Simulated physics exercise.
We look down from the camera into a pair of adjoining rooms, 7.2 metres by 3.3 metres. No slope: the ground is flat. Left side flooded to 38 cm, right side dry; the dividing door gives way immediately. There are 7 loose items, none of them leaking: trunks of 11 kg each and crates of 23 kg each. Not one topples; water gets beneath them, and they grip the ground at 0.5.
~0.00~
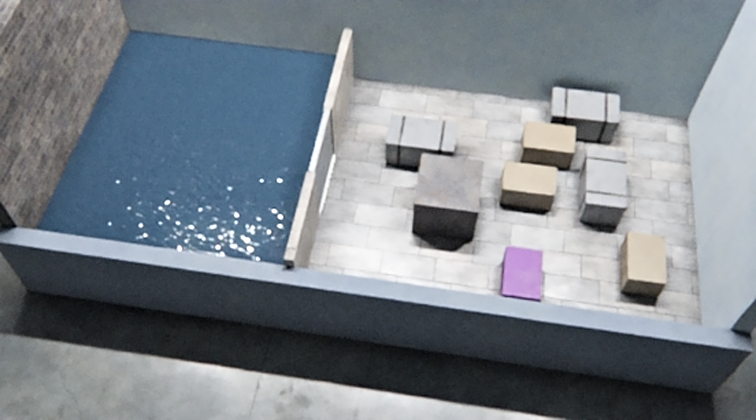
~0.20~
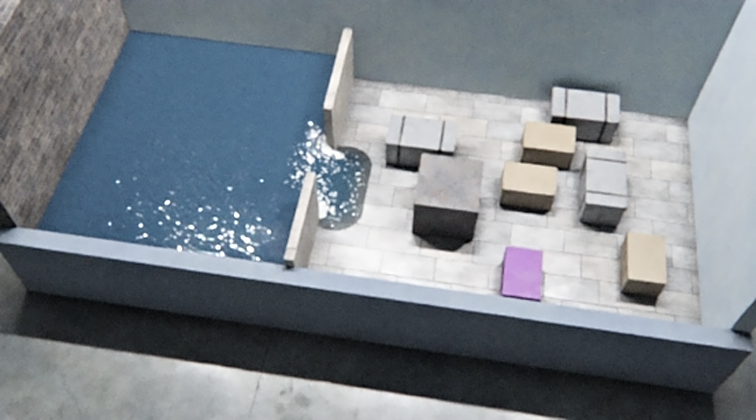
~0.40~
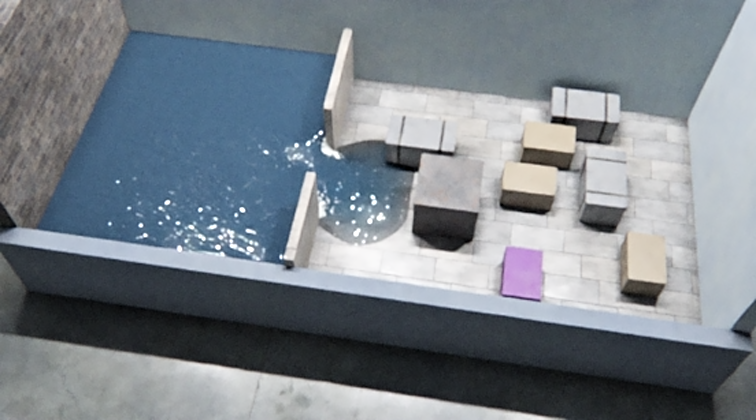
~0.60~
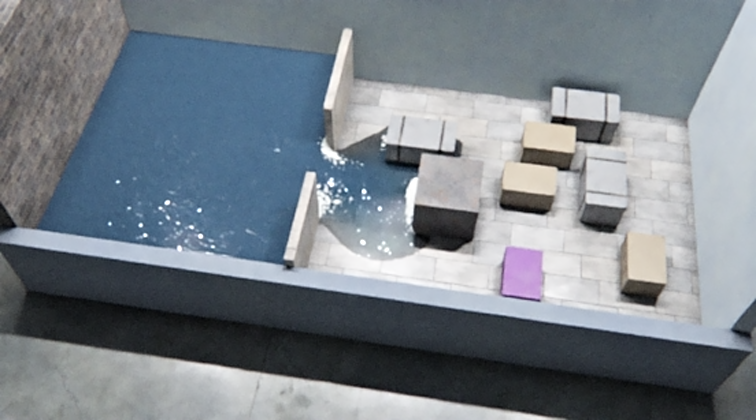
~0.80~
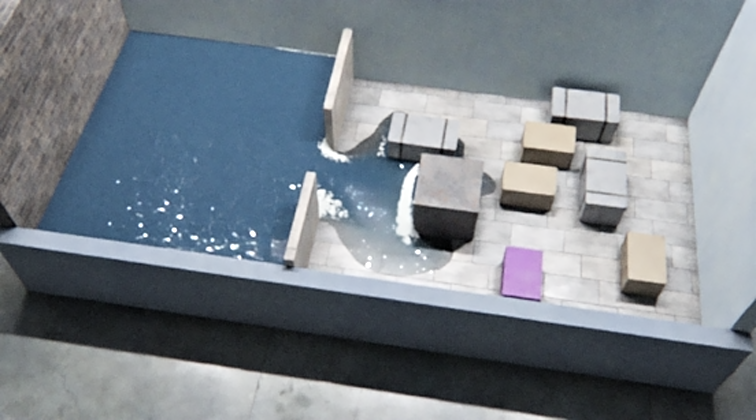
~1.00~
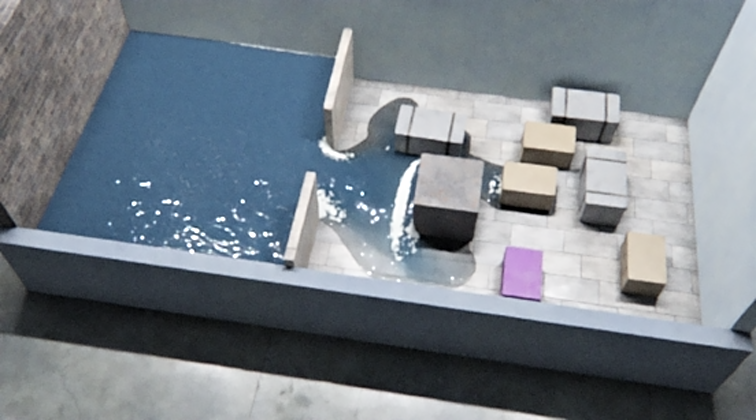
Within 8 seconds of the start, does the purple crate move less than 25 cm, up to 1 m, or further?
Honestly, it budges somewhat.
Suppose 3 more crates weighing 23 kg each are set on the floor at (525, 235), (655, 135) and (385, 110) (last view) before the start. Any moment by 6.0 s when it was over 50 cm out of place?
Order kept: Not that far; too far; not that far.
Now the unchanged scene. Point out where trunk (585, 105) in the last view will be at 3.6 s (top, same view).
My estimate: Around (650, 132).
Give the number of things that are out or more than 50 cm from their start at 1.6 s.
By that point, 1.
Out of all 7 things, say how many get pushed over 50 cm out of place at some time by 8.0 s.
By my tally, 4.
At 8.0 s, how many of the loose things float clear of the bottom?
At that instant the tally stands at 7.
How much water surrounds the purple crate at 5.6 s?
Somewhere close to 8 cm.
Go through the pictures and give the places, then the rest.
The first frame shows the purple crate at (523, 272), on the bottom; 9.5 m2 under water; 0 of 7 have shifted.
The second frame shows the purple crate at (523, 272) rests on the ground; 10.0 m2 under water; 0 of 7 have shifted.
The third frame shows the purple crate at (523, 272) rests on the ground; water covers 10.7 m2; 0 of 7 have shifted.
The fourth frame shows the purple crate at (523, 272) rests on the ground; water covers 11.3 m2; 0 of 7 have shifted.
The fifth frame shows the purple crate at (523, 272), on the bottom; water covers 11.8 m2; 0 of 7 have shifted.
The sixth frame shows the purple crate at (523, 272), on the bottom; water covers 12.5 m2; 1 of 7 have shifted.
After 1.6 s the purple crate is near (523, 272), 0.0 m from its start, aground; 0 afloat.
After 3.6 s the purple crate is near (542, 265), 0.2 m from its start, aground; 1 afloat.
After 5.6 s the purple crate is near (559, 255), 0.5 m from its start, aground; 4 afloat.
After 8.0 s the purple crate is near (491, 247), 0.4 m from its start, afloat; 7 afloat.
